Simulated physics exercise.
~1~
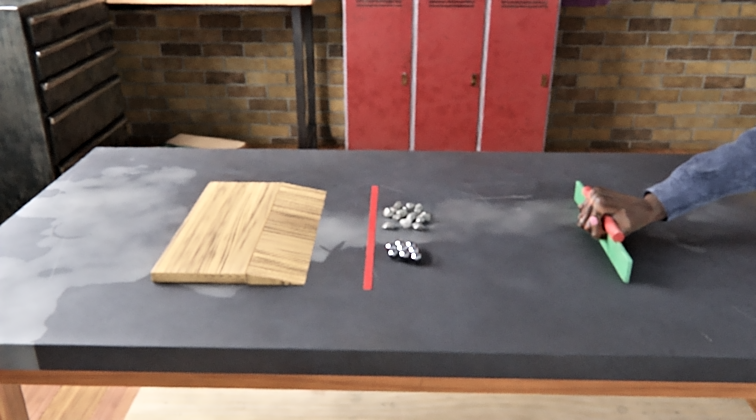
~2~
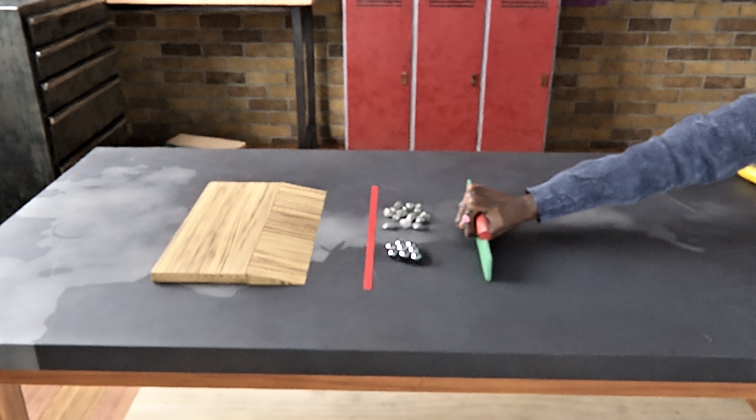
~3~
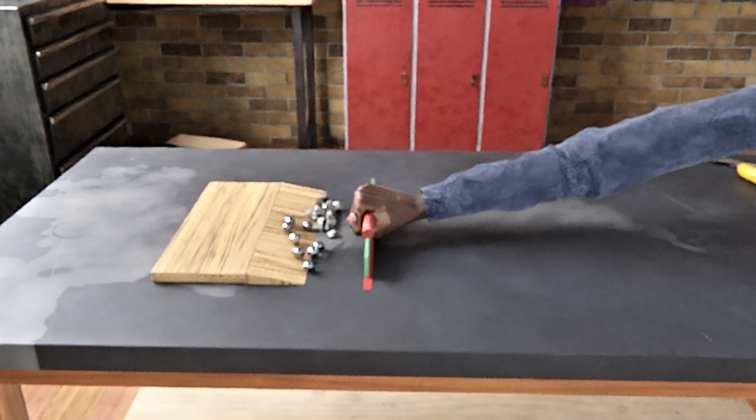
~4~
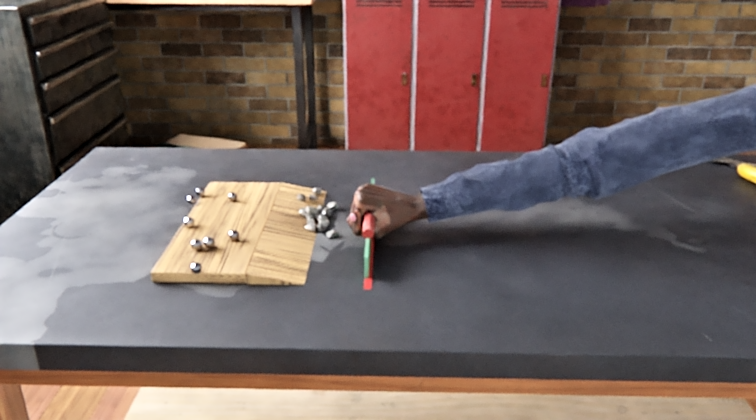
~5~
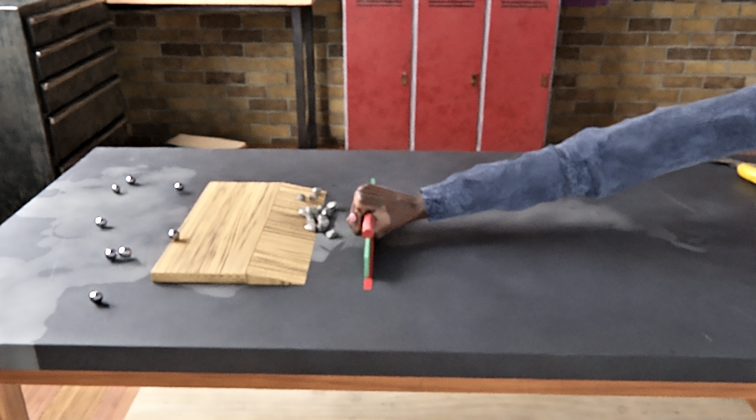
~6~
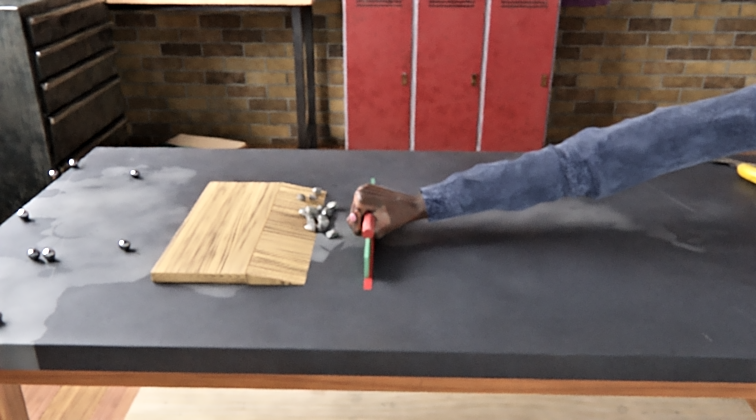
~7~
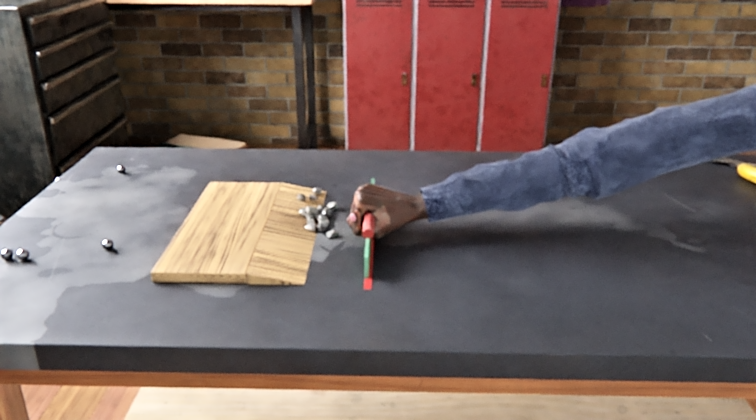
A scraper pushes two heaps left; the nearer balls roll over the ramp, the farther stay.
